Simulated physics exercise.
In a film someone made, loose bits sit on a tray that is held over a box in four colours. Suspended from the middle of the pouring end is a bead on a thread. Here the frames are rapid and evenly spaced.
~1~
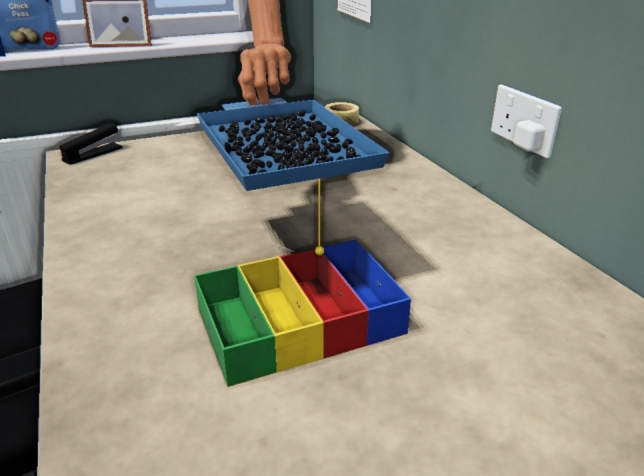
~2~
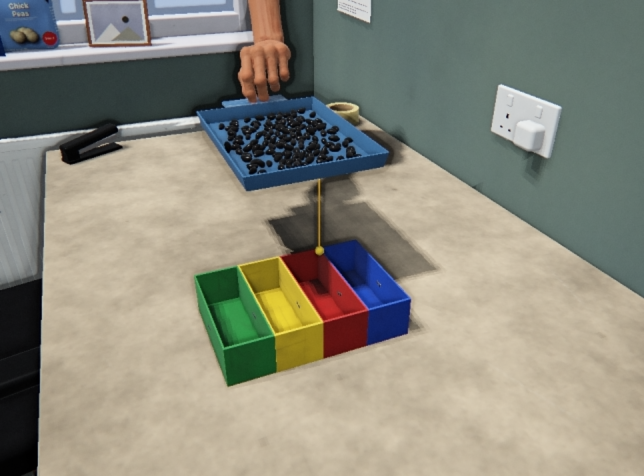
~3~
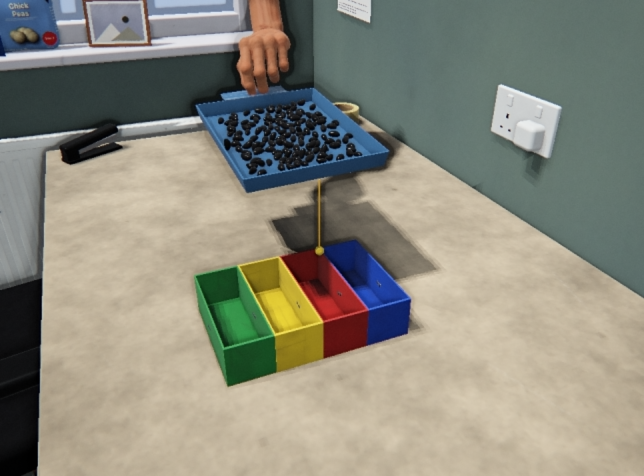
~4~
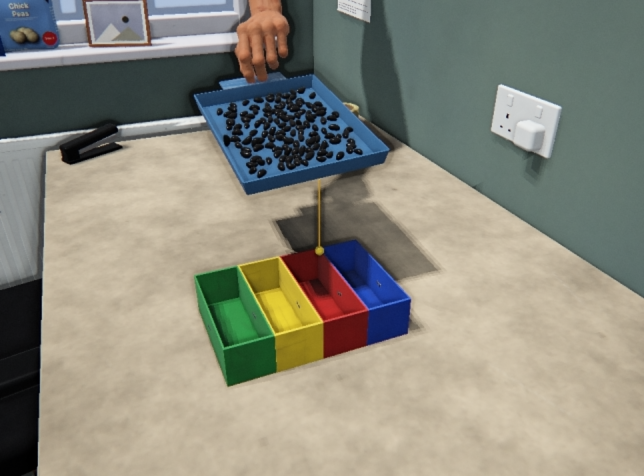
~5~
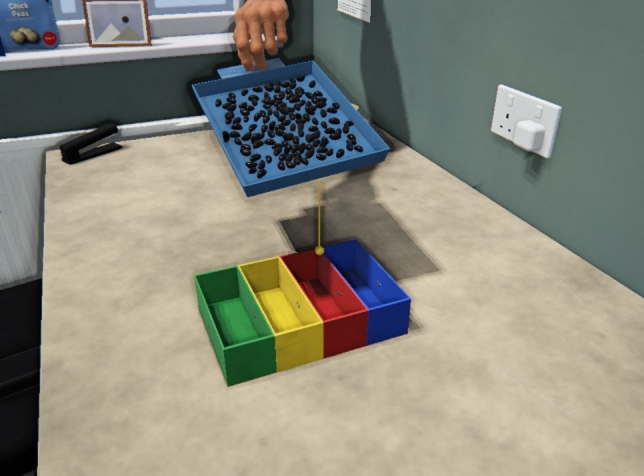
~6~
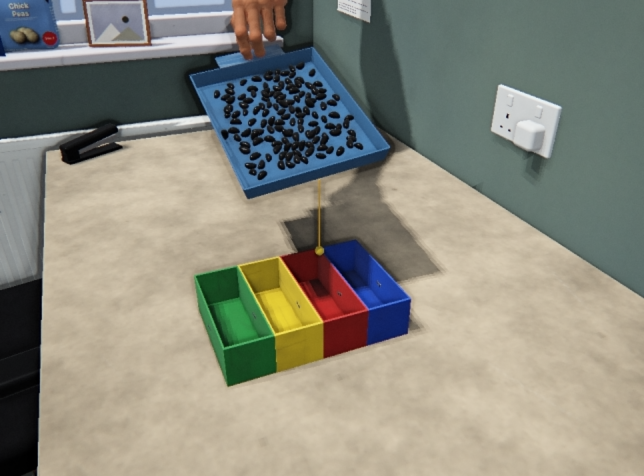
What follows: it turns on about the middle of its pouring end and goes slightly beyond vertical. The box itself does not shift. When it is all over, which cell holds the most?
The yellow cell holds the most.
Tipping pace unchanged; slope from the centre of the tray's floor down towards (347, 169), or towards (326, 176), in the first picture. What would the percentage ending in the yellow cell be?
The first try would leave around 0 per cent there, the second around 10 per cent.
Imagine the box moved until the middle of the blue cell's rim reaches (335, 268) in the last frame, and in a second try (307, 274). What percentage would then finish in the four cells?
About 100 % and 90 %.
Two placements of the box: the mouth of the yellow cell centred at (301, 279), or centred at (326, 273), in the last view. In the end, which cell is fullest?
Run one gives the green one; run two gives green.
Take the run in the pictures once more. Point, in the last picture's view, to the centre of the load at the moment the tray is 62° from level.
Somewhere about pixel (280, 141).
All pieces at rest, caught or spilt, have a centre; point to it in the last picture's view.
Once nothing moves, the middle sits near (279, 319).
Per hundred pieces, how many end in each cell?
The green cell holds about 20 %, the yellow cell about 60 %, the red cell about 20 % and the blue cell about 0 %.
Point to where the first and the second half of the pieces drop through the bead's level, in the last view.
Points: About (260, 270), then about (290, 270).
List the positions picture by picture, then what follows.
The first frame shows corners of the pouring end near (246, 174) and (384, 152), level; middle of the load near (287, 141), black beans; bead on its thread near (320, 251); green cell near (250, 357); yellow cell near (299, 343); red cell near (345, 330); blue cell near (389, 318).
The second frame shows corners of the pouring end near (246, 175) and (384, 151), level; middle of the load near (287, 140).
The third frame shows corners of the pouring end near (246, 177) and (384, 150), tipped barely, lowest at the left corner; middle of the load near (287, 135).
The fourth frame shows corners of the pouring end near (246, 180) and (385, 149), tipped a little, lowest at the left corner; middle of the load near (287, 129).
The fifth frame shows corners of the pouring end near (246, 183) and (385, 147), tipped a little, lowest at the left corner; middle of the load near (287, 123).
The sixth frame shows corners of the pouring end near (246, 186) and (385, 146), tipped clearly, lowest at the left corner; middle of the load near (286, 117); green cell near (250, 357); yellow cell near (299, 343); red cell near (345, 330); blue cell near (389, 318).
Shortly afterwards, tray tipped steeply; the whole lot on the tray.
Next, tray tipped right over; all but a few on the tray; only a few in the yellow cell; only a few in the green cell; only a few in the red cell; only a few in the blue cell; only a few falling or outside the box.
Some moments later, tray tipped past a quarter turn; near half in the yellow cell; near a quarter in the red cell; near a quarter in the green cell; only a few in the blue cell.
In the end, tray tipped past a quarter turn; near half in the yellow cell; near a quarter in the red cell; near a quarter in the green cell; only a few in the blue cell.
